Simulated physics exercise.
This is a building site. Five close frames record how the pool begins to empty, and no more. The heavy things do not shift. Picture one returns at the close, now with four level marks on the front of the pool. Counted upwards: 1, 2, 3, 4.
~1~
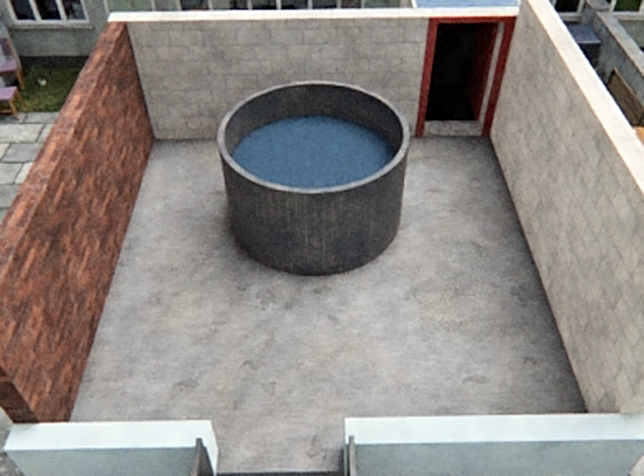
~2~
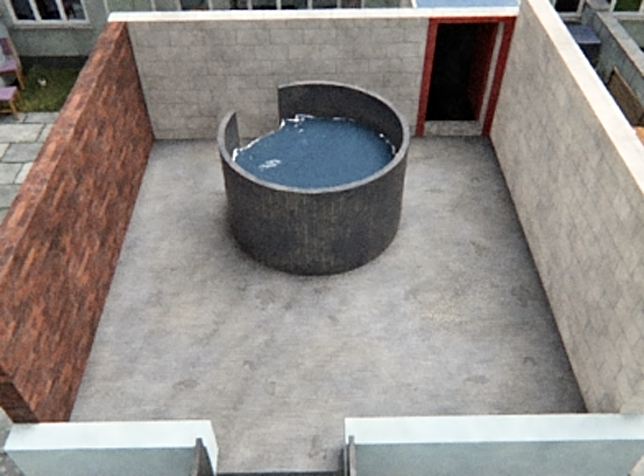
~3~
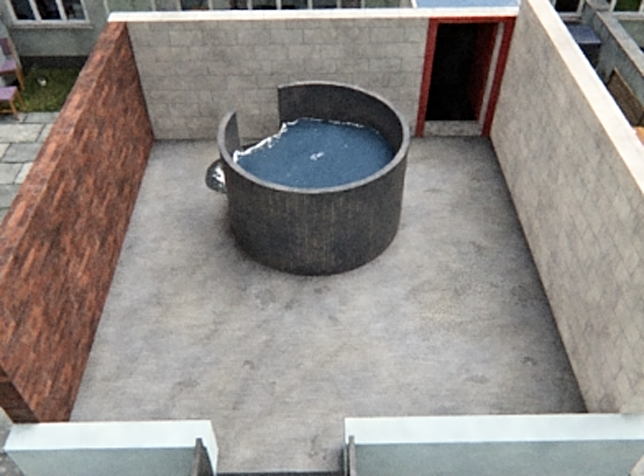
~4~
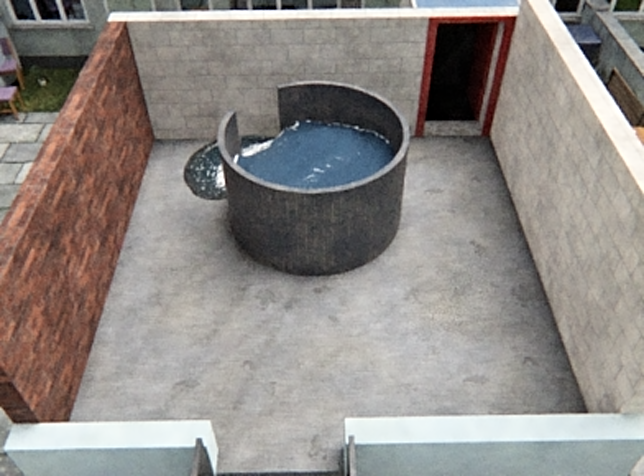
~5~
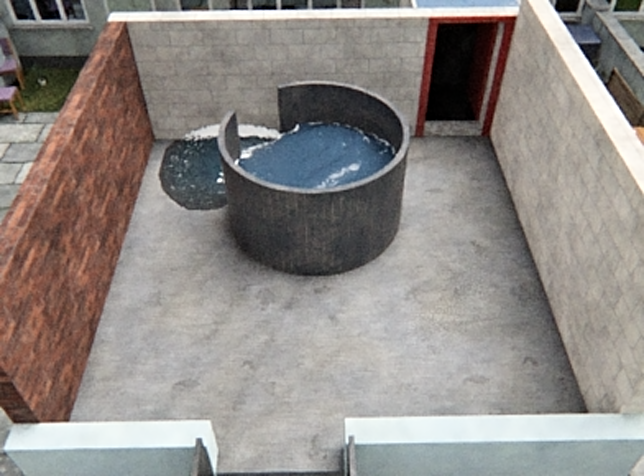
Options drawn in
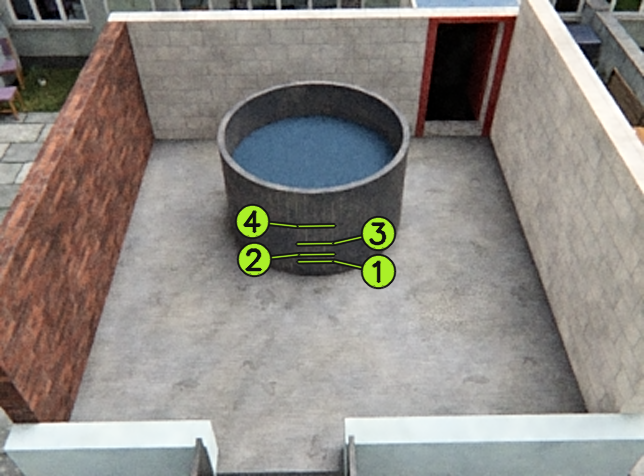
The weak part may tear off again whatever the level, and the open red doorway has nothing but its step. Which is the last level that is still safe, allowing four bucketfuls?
Take 4.
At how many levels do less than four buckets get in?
All of them.
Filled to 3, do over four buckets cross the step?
No, that is safe.
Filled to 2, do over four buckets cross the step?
No.
On the marked copy, 1 at (316, 261); 2 at (316, 254); 3 at (315, 243); 4 at (315, 226); from the bottom up 1, 2, 3, 4.
Choosing 1, nothing gets over.
Choosing 2, nothing gets over.
Choosing 3, nothing gets over.
Choosing 4, a bucket or two gets in.
